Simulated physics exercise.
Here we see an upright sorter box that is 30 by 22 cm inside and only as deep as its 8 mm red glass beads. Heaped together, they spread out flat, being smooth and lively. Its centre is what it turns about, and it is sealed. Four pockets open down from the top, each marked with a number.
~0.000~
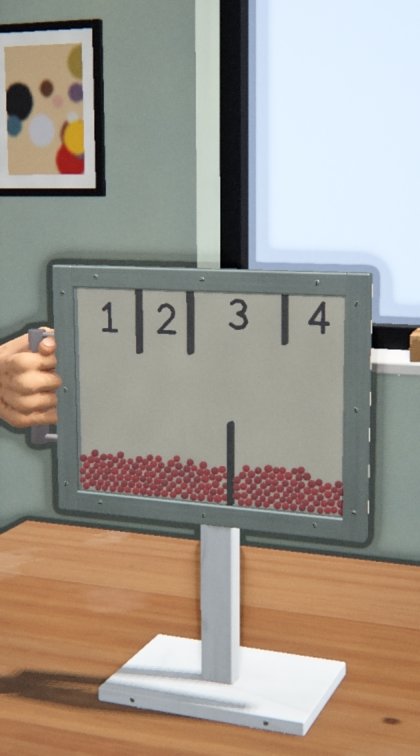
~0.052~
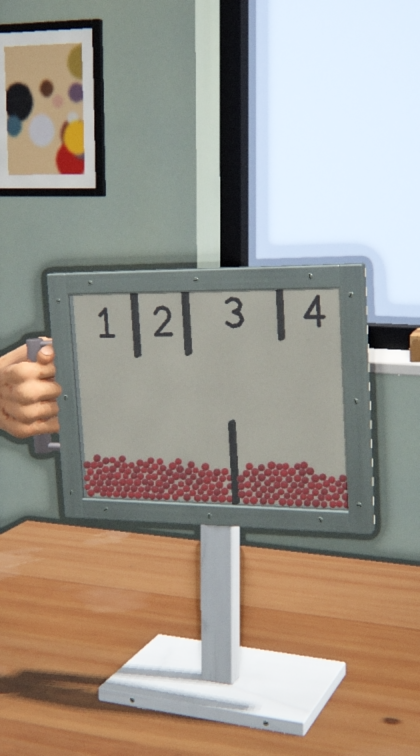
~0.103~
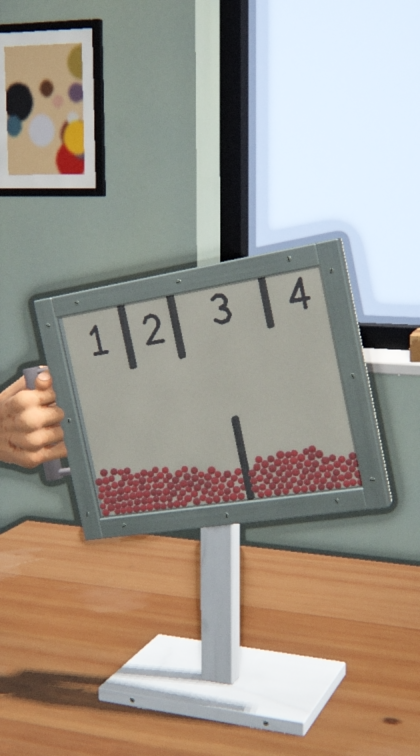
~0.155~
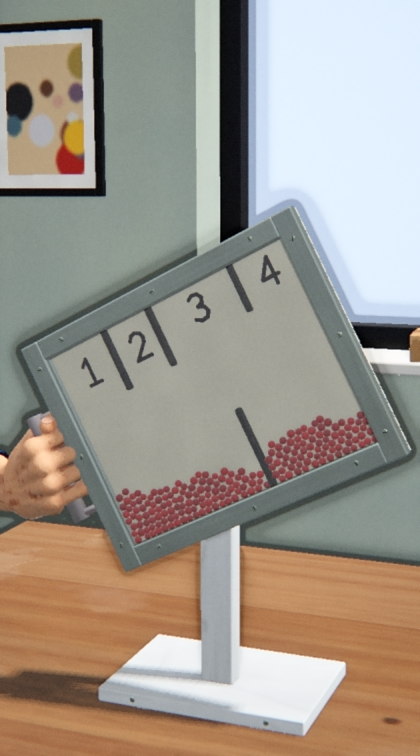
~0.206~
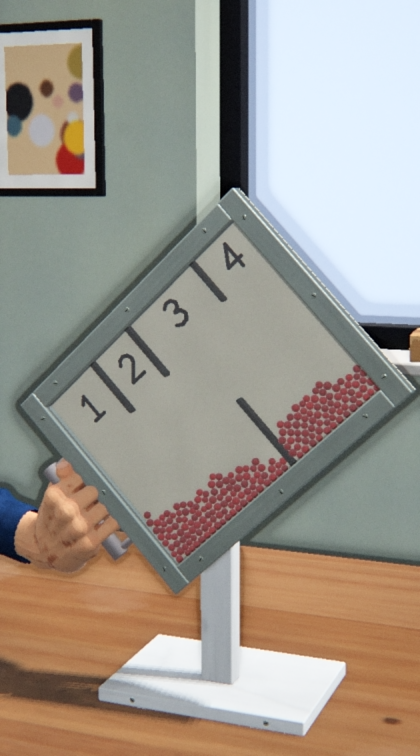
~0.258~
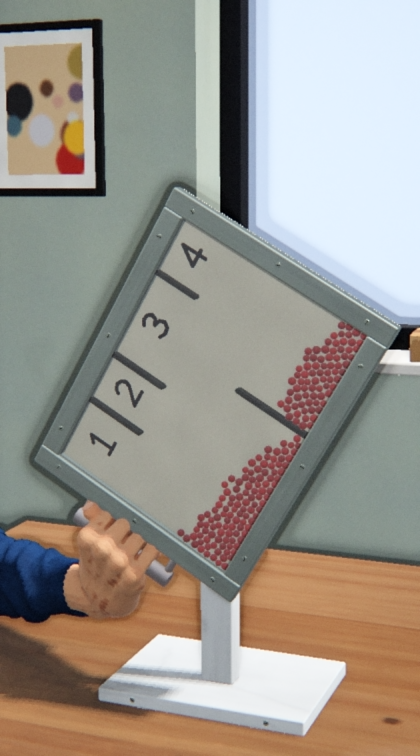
A hand turned a framed box with four numbered sections anticlockwise on its white stand, steadily tilting it steeply, while the small red beads inside shifted and heaped on both sides of the lower divider.
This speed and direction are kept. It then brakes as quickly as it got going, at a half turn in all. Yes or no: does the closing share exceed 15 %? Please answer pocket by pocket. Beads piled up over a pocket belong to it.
Pocket 1: Yes. Pocket 2: No. Pocket 3: Yes. Pocket 4: Yes.
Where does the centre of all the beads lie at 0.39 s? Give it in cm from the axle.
Roughly 8 cm to the right of the axle and 1 cm beneath it.
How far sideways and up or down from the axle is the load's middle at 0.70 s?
About 4 cm right and 7 cm below.
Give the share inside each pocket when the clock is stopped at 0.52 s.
Pocket 1: 10; pocket 2: 0; pocket 3: 0; pocket 4: 0.
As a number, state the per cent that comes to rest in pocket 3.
Share ending there: Approx. 20 %.
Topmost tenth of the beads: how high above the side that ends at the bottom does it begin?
Roughly 7 centimetres.
By 0.39 s it has turned 102°, the beads' middle is 8 cm right of and 1 cm below the axle; inside pockets, nothing yet.
By 0.52 s it has turned 144°, the beads' middle is 6 cm right of and 1 cm below the axle; inside pockets, no. 1, 10 %.
By 0.70 s it has turned 180°, the beads' middle is 4 cm right of and 7 cm below the axle; inside pockets, no. 1, 40 %, no. 3, 20 %, no. 4, 15 %.
In the end, by 1.8 s, no. 1, 55 %, no. 2, 5 %, no. 3, 20 %, no. 4, 20 %.
